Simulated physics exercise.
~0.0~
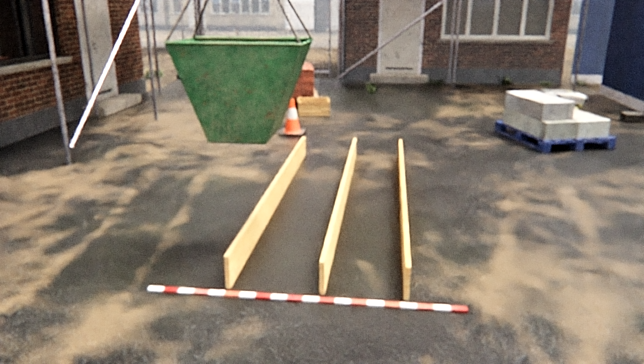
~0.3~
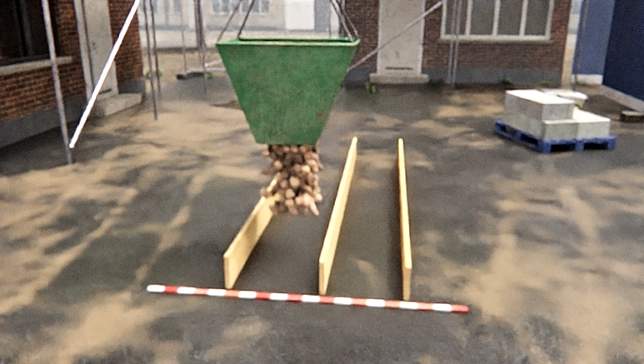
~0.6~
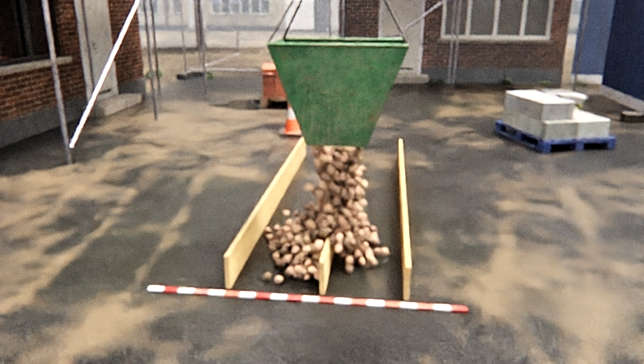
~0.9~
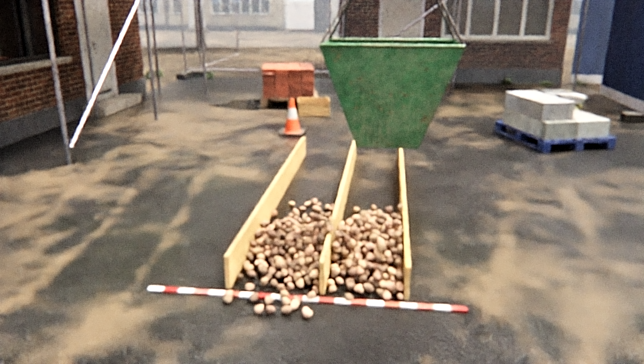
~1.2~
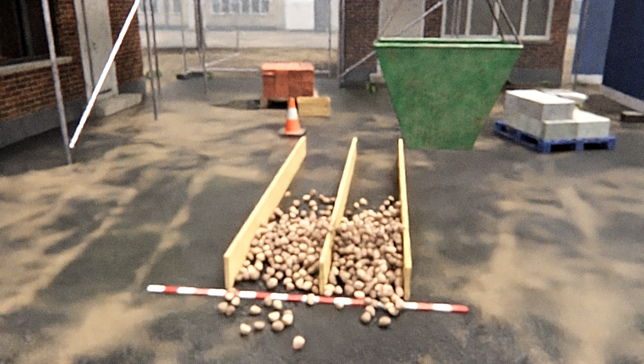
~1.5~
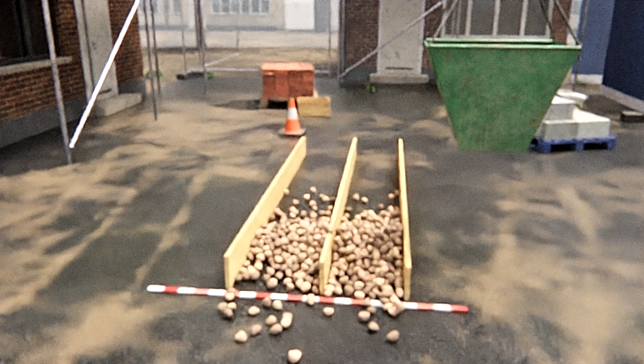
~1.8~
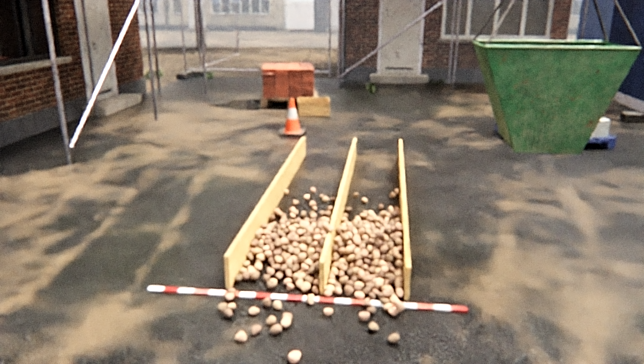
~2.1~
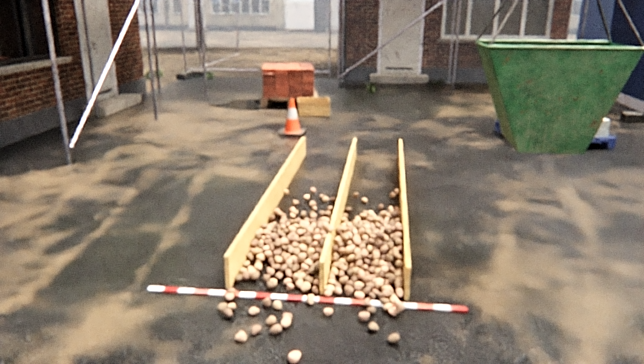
A green skip glides right, dropping brown stones that settle in two bays between wooden boards.
